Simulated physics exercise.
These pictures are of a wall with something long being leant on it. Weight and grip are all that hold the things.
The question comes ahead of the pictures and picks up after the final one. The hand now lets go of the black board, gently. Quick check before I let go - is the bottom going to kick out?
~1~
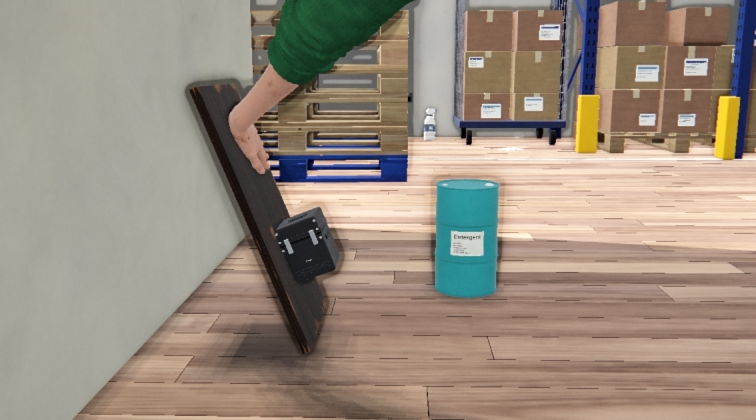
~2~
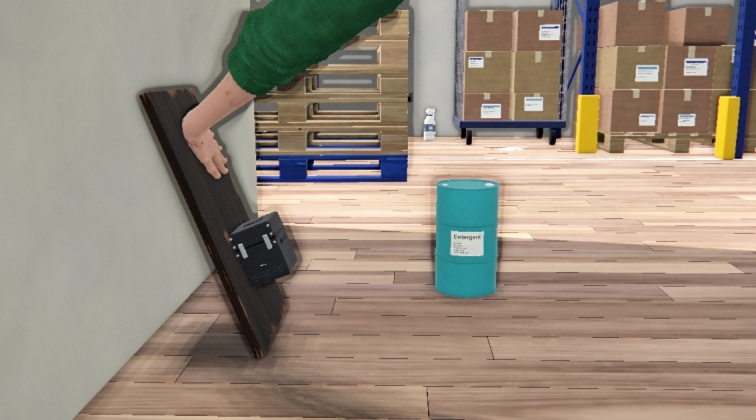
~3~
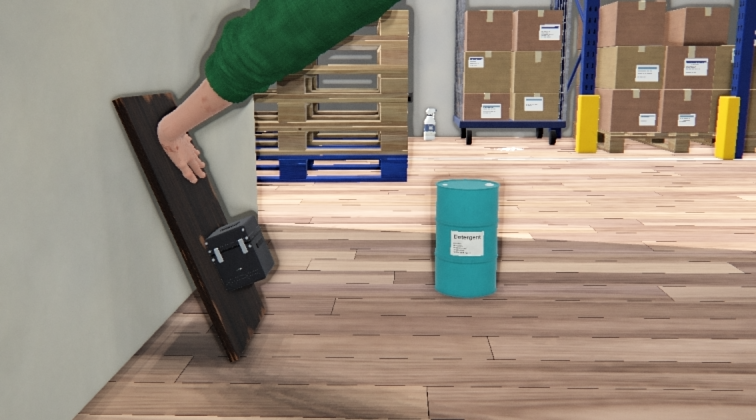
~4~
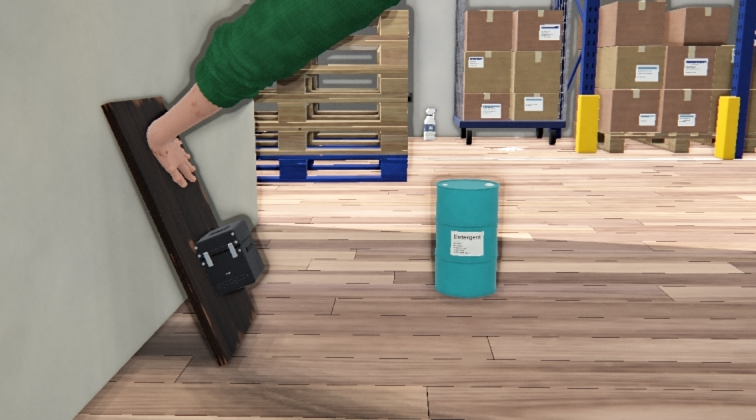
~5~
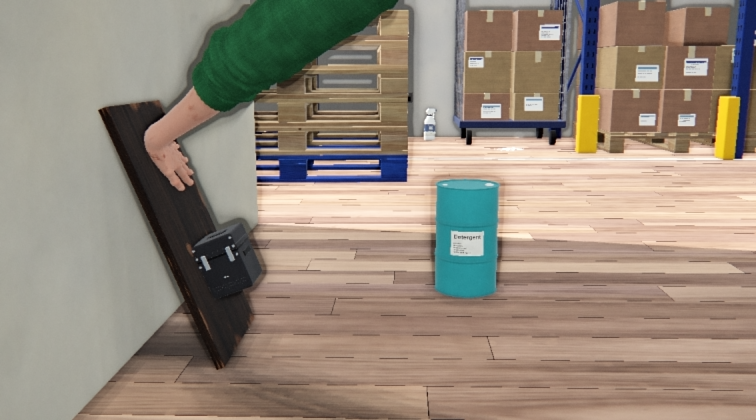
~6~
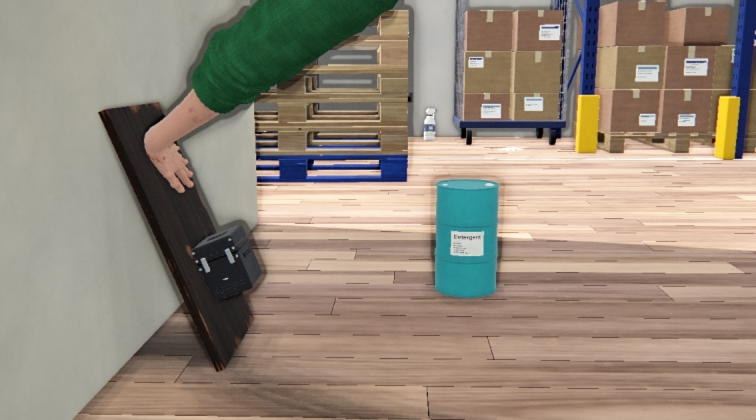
No, it stays put.
Then, 0.40 s after the last picture, nothing has stirred.
Then, 0.90 s after the last picture, black board resting near (186, 229).
At rest, both in place. Seen from the same camera at the end, black board near (186, 229). The board remains leaning.
